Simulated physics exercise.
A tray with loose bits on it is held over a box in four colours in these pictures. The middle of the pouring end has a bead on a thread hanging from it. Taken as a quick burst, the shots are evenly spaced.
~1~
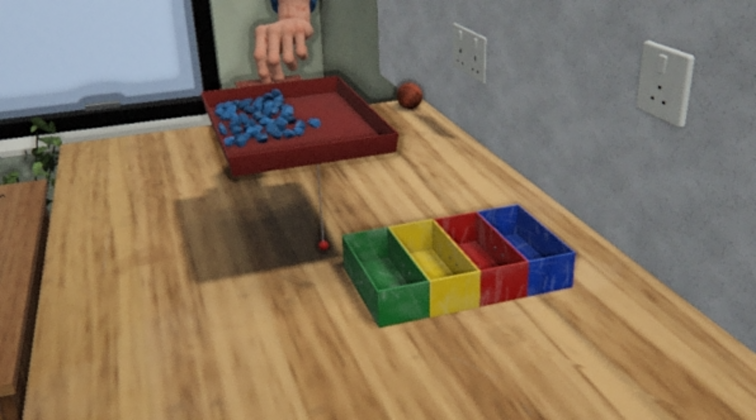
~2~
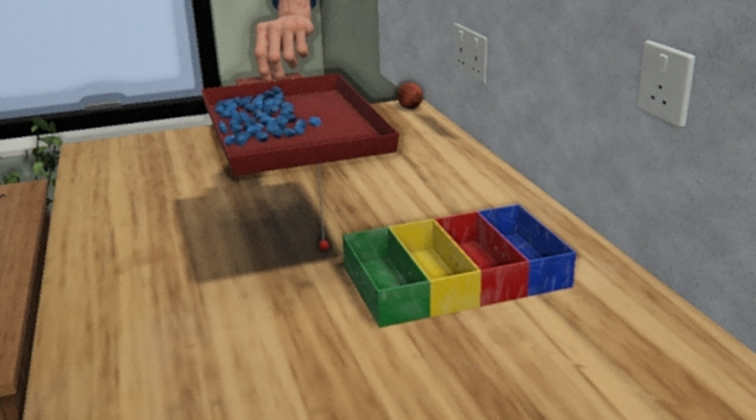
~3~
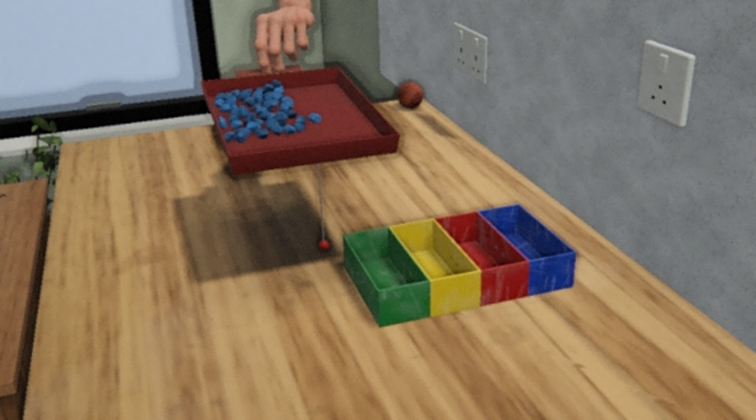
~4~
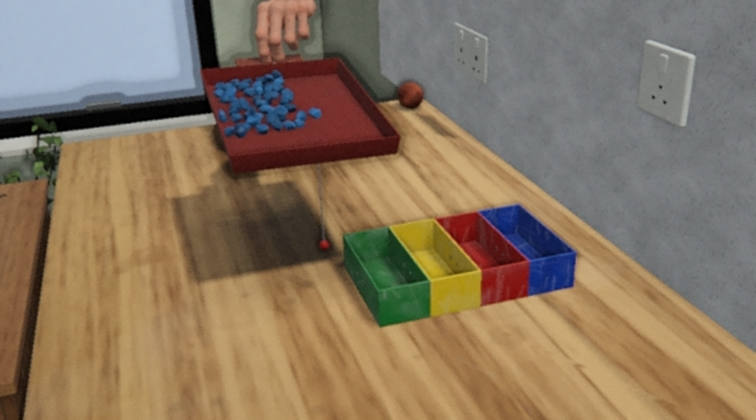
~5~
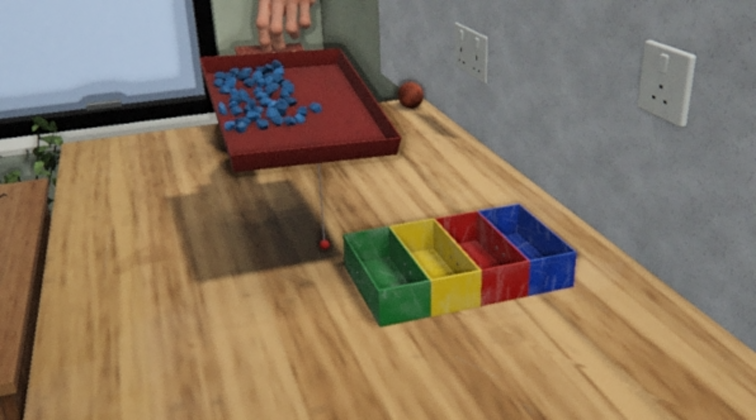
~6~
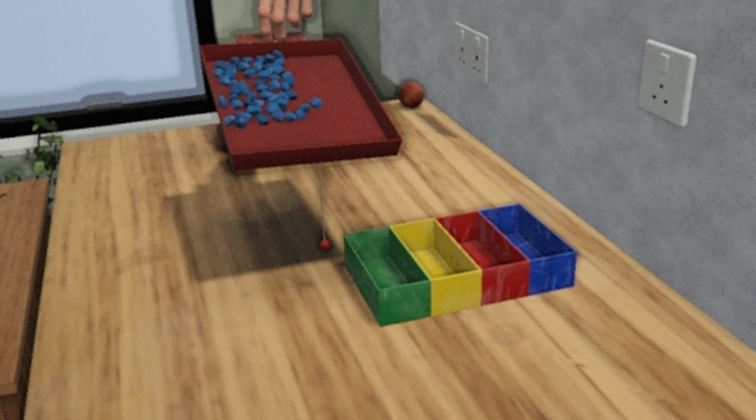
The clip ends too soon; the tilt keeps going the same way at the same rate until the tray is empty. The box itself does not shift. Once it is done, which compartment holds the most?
The green compartment holds the most.
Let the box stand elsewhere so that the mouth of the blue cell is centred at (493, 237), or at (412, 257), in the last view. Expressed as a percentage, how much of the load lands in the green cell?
In turn 40 and 0 in a hundred.
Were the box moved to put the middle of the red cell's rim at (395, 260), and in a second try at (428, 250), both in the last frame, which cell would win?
That red cell first, yellow second.
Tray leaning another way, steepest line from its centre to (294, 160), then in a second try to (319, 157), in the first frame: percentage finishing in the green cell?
Roughly 0 percent first and 10 percent second.
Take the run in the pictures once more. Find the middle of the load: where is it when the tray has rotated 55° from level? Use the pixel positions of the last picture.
The load is centred about (328, 139).
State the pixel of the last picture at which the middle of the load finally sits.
Once it all stops, the middle lies near (382, 294).
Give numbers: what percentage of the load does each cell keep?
I'd put the green cell at 60 percent, the yellow cell at 10 percent, the red cell at 0 percent and the blue cell at 0 percent.
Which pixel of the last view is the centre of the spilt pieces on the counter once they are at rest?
At about (298, 324).
Just after the last frame, tray tipped steeply; every one on the tray.
A moment on, tray tipped right over; the larger part on the tray; about a tenth in the green cell; just a few in the yellow cell; about a tenth falling or outside the box.
Further on, tray tipped past a quarter turn; roughly half in the green cell; about a tenth in the yellow cell; roughly a third falling or outside the box.
When it is over, tray tipped past a quarter turn; roughly half in the green cell; about a tenth in the yellow cell; not one in the red cell; not one in the blue cell; roughly a third outside the box.
